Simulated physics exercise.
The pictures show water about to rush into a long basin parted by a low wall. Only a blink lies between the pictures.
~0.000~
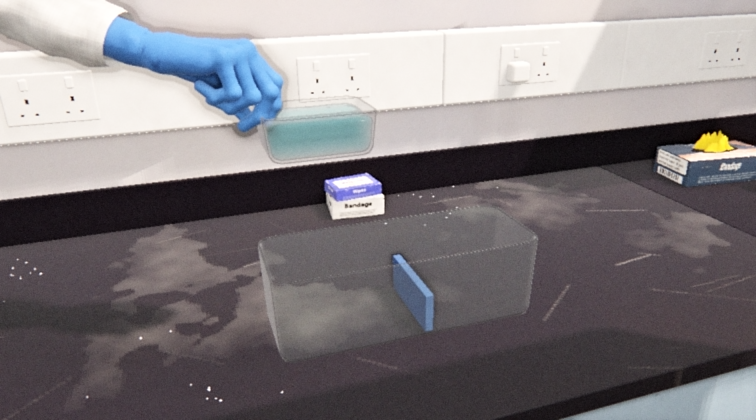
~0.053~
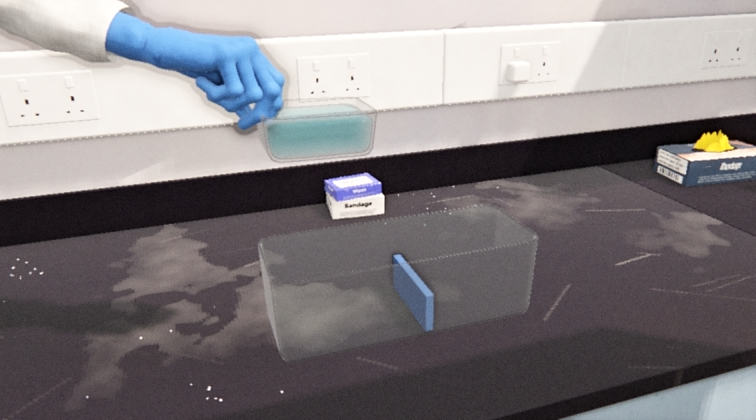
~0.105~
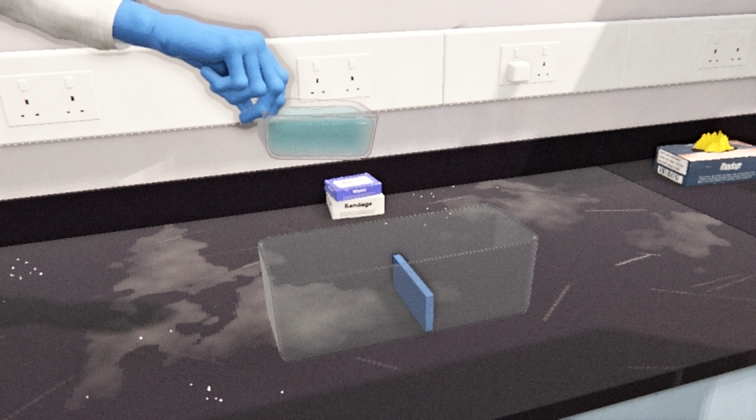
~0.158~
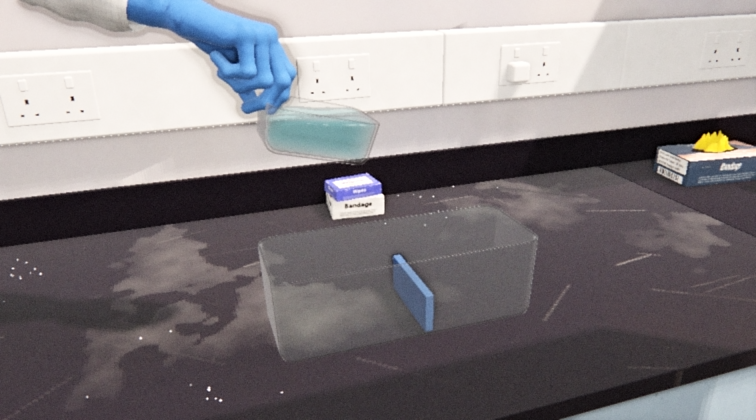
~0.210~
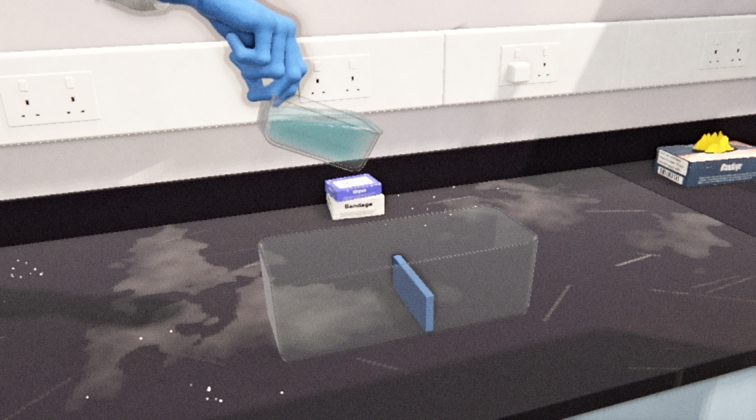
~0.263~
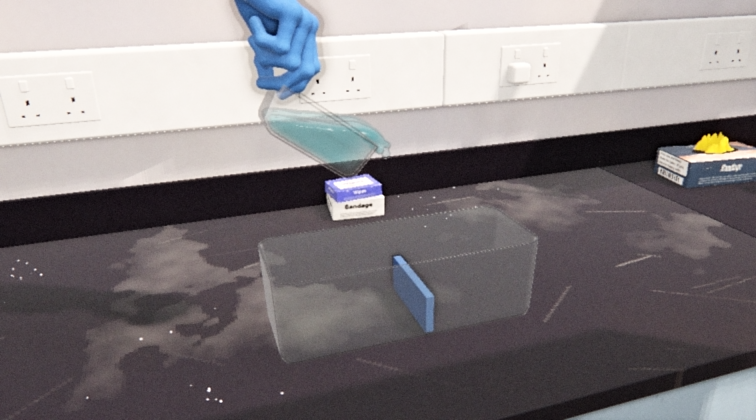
Blue-gloved hand tilting a small clear container of teal liquid steadily rightward above a transparent basin with a low blue divider.
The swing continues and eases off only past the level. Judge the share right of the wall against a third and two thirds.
The share right of the wall is between a third and two thirds.
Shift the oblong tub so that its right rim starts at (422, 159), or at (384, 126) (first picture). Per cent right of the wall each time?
About 85 and 70 per cent.
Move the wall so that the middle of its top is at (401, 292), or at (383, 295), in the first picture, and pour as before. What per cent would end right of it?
The first gives 65 %, the second 75 %.
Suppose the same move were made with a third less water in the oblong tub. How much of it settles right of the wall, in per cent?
Near 20 %.
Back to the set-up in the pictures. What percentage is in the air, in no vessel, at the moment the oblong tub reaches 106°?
Roughly 35 in a hundred.
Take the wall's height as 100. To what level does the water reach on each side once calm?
The left part 20 per cent, the right part 20.
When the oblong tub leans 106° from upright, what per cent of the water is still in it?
Some 5 per cent.
A moment on, the oblong tub is tipped right over and 3 per cent is still to pour, 17 is left of the wall and 43 right of it.
Next, the oblong tub is tipped right over and 0 per cent is still to pour, 44 is left of the wall and 49 right of it.
Then the oblong tub is tipped right over and 0 per cent is still to pour, 45 is left of the wall and 49 right of it.
Later the oblong tub is tipped right over and 0 per cent is still to pour, 45 is left of the wall and 50 right of it.
At rest 45 per cent lies left of the wall, 50 right of it and 5 outside.
